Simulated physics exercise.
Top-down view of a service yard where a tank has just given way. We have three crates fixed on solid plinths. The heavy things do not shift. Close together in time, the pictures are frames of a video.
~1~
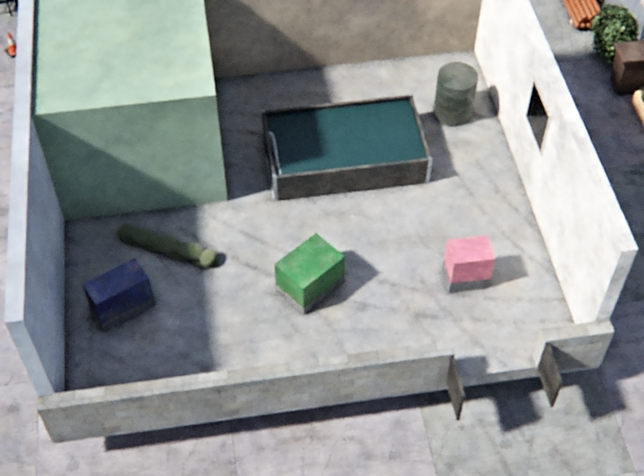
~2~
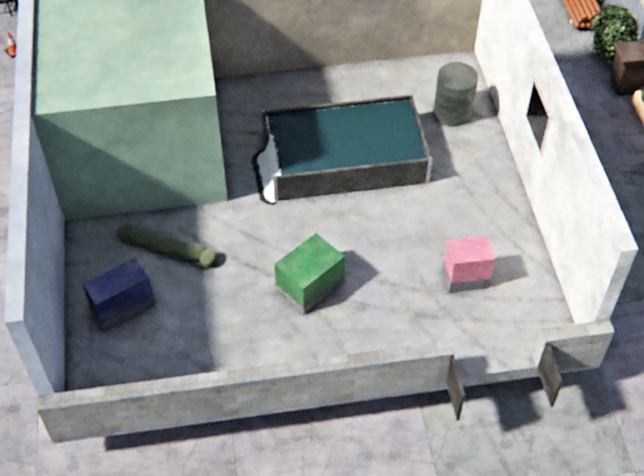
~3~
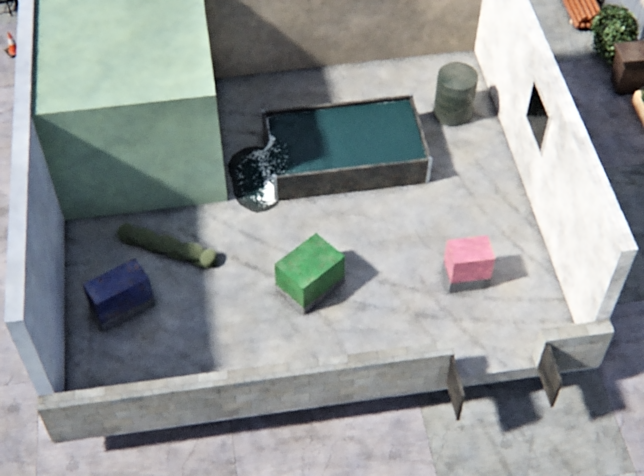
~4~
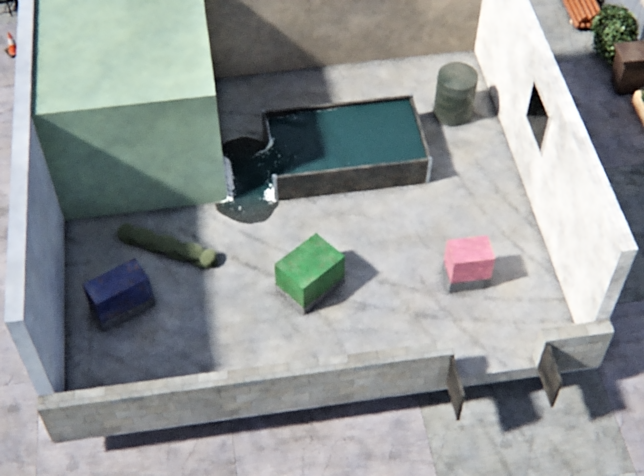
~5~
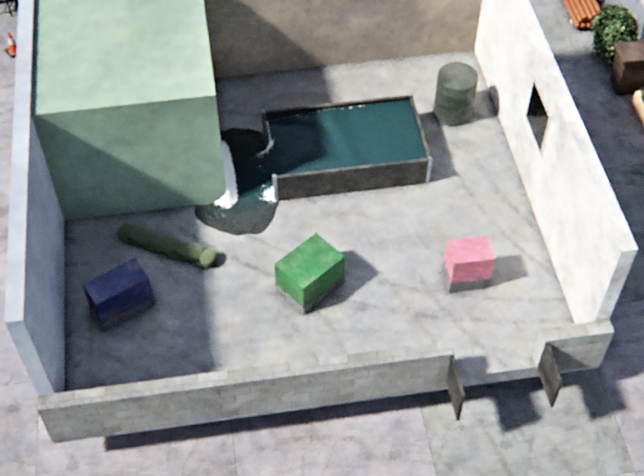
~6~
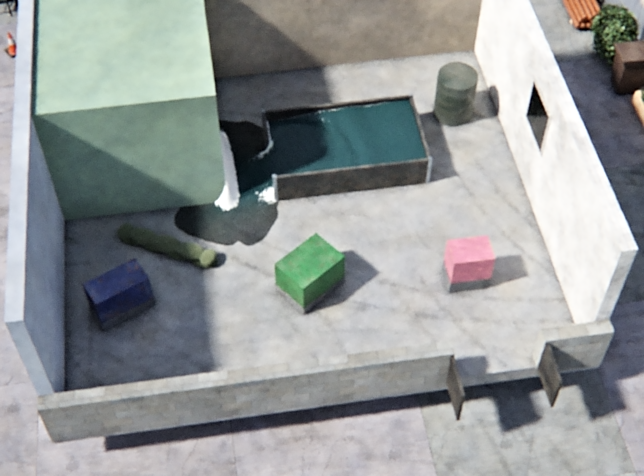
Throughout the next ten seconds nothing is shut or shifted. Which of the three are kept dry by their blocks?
At the end, I expect the blue crate to never get touched; I expect the pink crate to never get touched; I expect the green crate to never get touched.
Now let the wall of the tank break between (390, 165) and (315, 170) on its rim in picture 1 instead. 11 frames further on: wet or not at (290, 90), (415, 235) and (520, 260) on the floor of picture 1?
First spot unwetted, second drenched, third drenched.
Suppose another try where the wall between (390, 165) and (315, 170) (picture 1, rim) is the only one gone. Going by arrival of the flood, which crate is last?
It's the blue-painted one.
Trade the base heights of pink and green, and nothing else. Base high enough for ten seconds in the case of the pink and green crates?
After the trade the pink crate is left untouched, and the green crate is left untouched.
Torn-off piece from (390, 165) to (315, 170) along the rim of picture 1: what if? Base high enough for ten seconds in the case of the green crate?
After ten seconds, the green crate has been flooded.
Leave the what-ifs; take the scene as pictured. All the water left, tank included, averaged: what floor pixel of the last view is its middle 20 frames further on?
Centre of mass: Roughly (285, 183).
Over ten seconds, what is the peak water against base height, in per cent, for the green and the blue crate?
The first reaches around 60 in a hundred, the second around 50.
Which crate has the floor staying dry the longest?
I'd pick the pink one.
A moment on, water covers 15 % of the floor; the blue crate not reached, the pink crate not reached, the green crate not reached.
Next, water covers 25 % of the floor; the blue crate not reached, the pink crate not reached, the green crate water round its plinth.
Then, water covers 40 % of the floor; the blue crate water round its plinth, the pink crate not reached, the green crate water round its plinth.
Later, water covers 70 % of the floor; the blue crate water round its plinth, the pink crate water round its plinth, the green crate water round its plinth.
In the end, water covers 95 % of the floor; the blue crate stayed above the water, the pink crate stayed above the water, the green crate stayed above the water.
